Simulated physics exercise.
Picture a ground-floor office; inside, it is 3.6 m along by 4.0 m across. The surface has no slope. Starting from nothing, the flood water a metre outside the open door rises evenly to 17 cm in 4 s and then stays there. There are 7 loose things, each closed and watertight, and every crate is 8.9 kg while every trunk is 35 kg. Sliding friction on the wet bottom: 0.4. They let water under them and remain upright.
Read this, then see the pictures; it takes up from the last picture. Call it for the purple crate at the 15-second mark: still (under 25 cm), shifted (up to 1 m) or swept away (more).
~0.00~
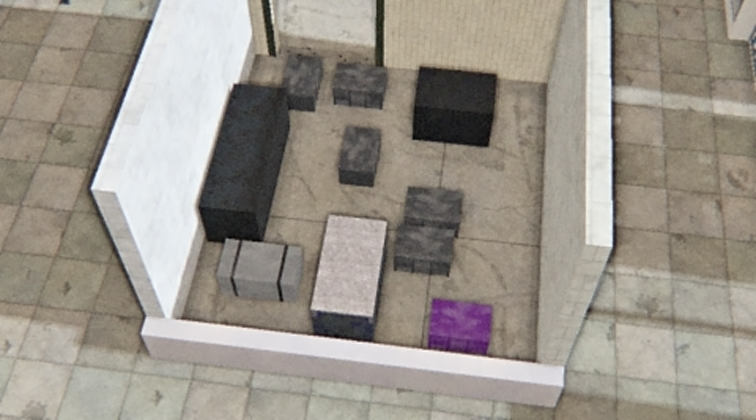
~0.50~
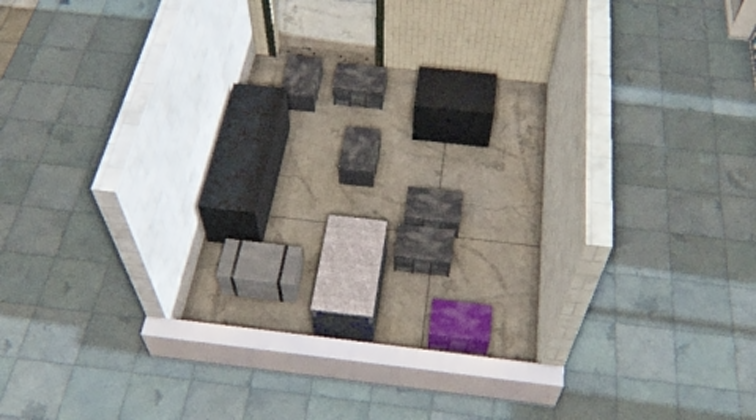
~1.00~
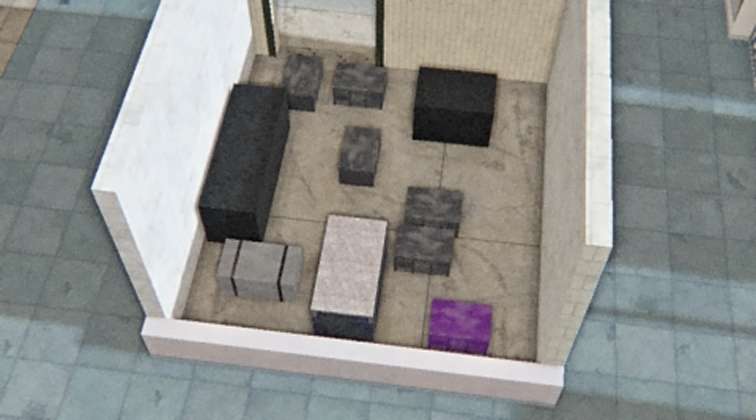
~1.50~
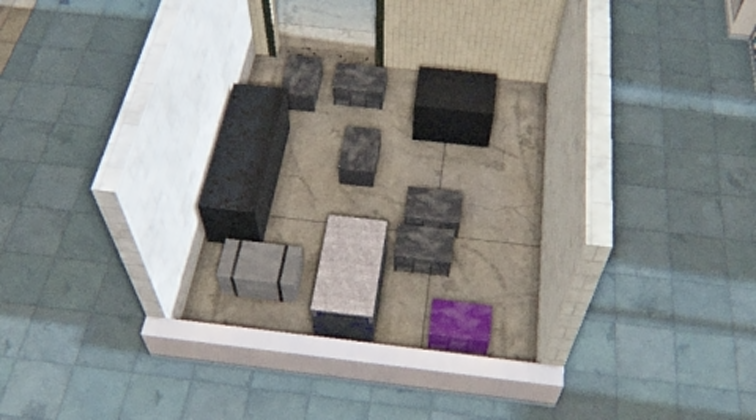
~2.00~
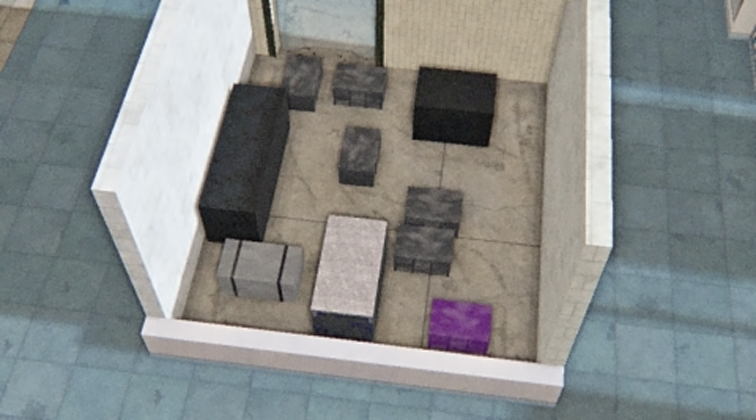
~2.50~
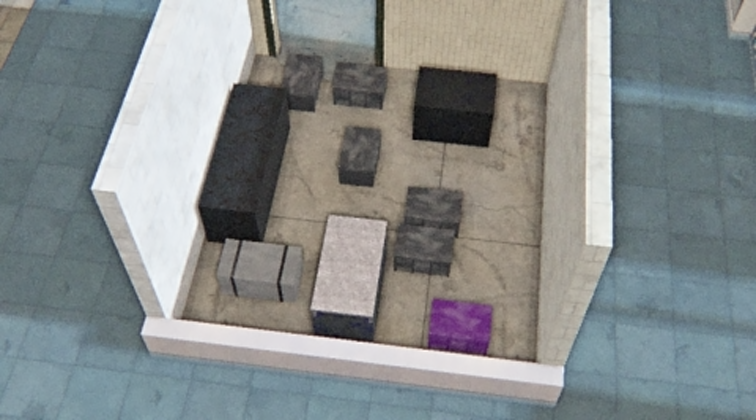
Shifted.
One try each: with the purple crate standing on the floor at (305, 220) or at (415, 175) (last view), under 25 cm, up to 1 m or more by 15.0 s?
Goes a bit, then goes far off.
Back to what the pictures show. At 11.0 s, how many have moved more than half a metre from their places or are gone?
The number I get is 5.
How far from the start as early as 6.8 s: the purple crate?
0 cm, give or take.
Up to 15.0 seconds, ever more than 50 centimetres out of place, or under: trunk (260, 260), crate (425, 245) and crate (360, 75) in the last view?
Order as asked: Below, beyond, beyond.
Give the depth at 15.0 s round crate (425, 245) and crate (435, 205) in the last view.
11 and 9 cm.
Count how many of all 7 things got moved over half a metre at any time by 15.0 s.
The tally stands at 6.
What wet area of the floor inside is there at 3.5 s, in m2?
Some 1.5 m2 of it.
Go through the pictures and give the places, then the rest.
In the first picture, the purple crate at (461, 320) rests on the ground; water covers 0.0 m2; 0 of 7 have shifted.
In the second picture, the purple crate at (461, 320) rests on the ground; water covers 0.0 m2; 0 of 7 have shifted.
In the third picture, the purple crate at (461, 320), on the bottom; water covers 0.0 m2; 0 of 7 have shifted.
In the fourth picture, the purple crate at (461, 320), on the bottom; 0.0 m2 under water; 0 of 7 have shifted.
In the fifth picture, the purple crate at (461, 320), on the bottom; 0.0 m2 under water; 0 of 7 have shifted.
In the sixth picture, the purple crate at (461, 320) rests on the ground; water covers 0.3 m2; 0 of 7 have shifted.
After 3.5 s the purple crate is near (461, 320), 0.0 m from its start, aground; 0 afloat.
After 6.8 s the purple crate is near (461, 320), 0.0 m from its start, aground; 2 afloat.
After 11.0 s the purple crate is near (448, 337), 0.3 m from its start, afloat; 5 afloat.
After 15.0 s the purple crate is near (445, 257), 0.7 m from its start, afloat; 7 afloat.
